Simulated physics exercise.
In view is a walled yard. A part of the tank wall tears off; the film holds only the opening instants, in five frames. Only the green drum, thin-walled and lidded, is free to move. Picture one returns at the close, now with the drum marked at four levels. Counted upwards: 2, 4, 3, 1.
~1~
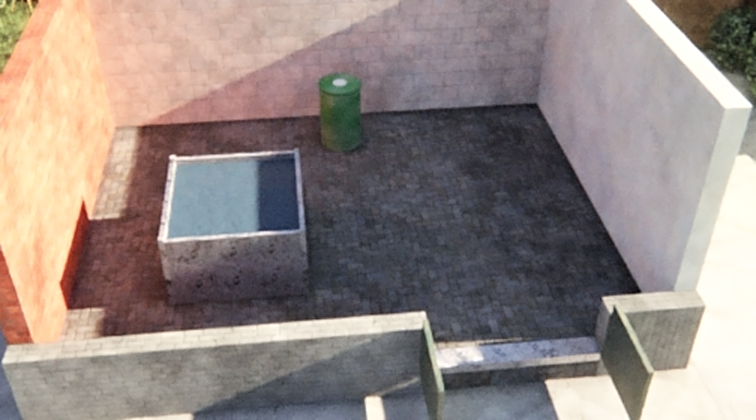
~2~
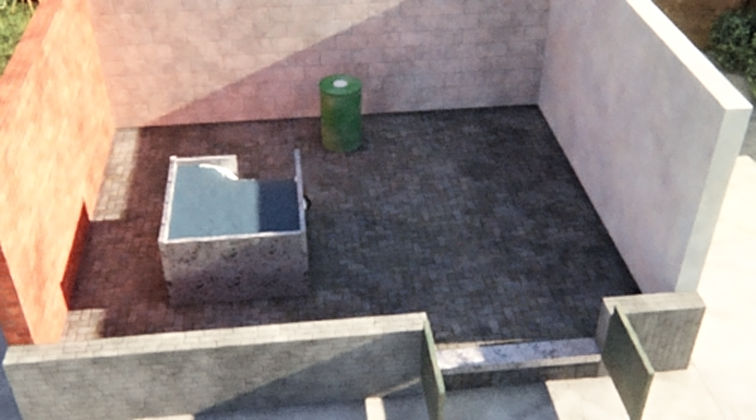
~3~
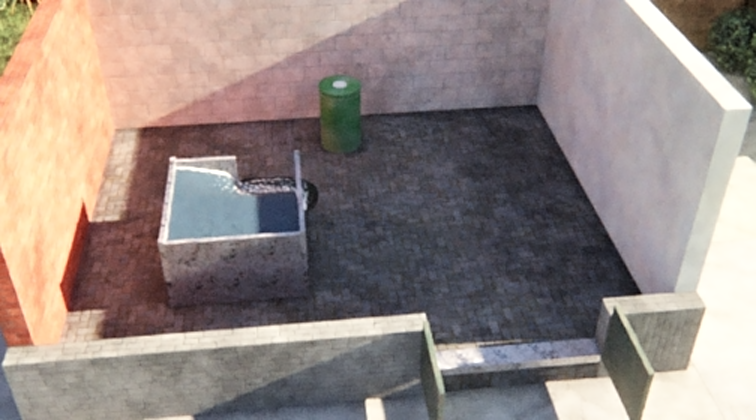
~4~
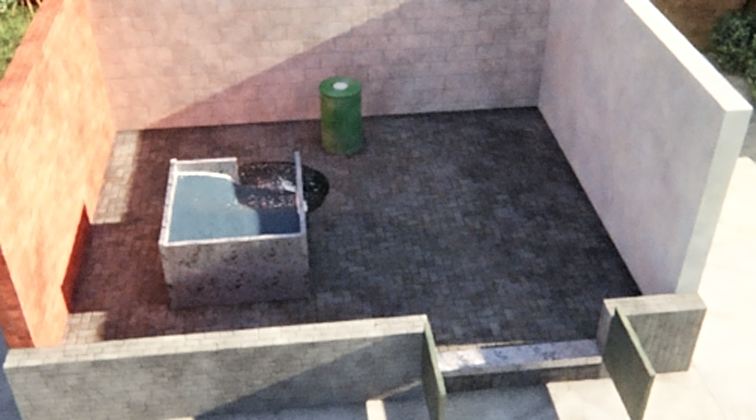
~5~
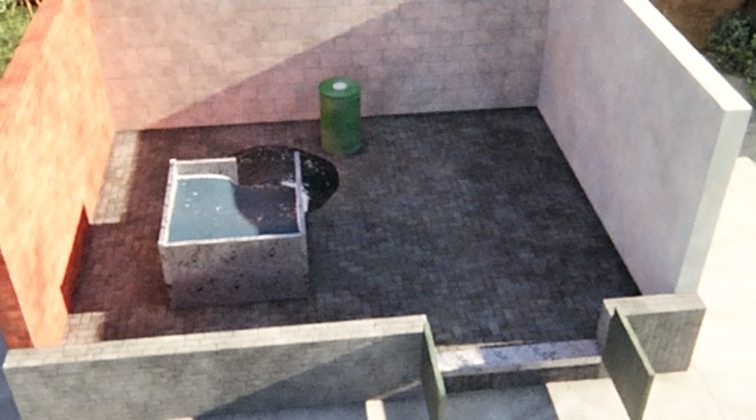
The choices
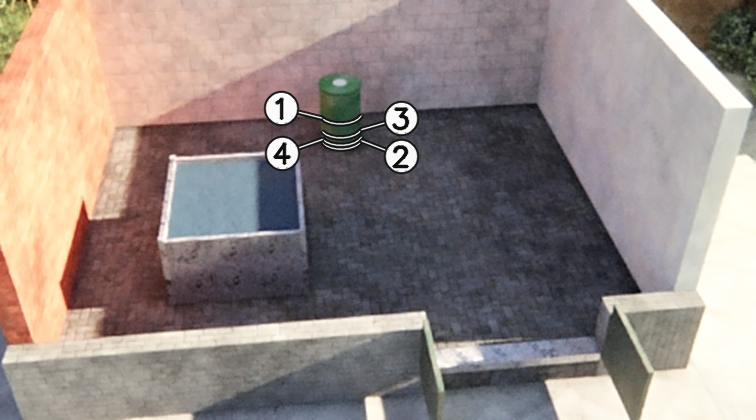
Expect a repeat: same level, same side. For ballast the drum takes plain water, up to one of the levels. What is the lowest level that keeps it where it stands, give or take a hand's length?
It is 1.
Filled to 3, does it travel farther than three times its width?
No.
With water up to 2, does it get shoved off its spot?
Yes, it does.
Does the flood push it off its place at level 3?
Yes.
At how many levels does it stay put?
One of them.
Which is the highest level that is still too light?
Here it is level 3.
In white, 1 at (342, 123); 2 at (343, 149); 3 at (343, 137); 4 at (343, 145); from the bottom up 2, 4, 3, 1.
Choosing 1, it does not move.
Choosing 2, it is pushed about 7 times its own width away.
Choosing 3, it is pushed about its own width away.
Choosing 4, it is pushed about 5 times its own width away.
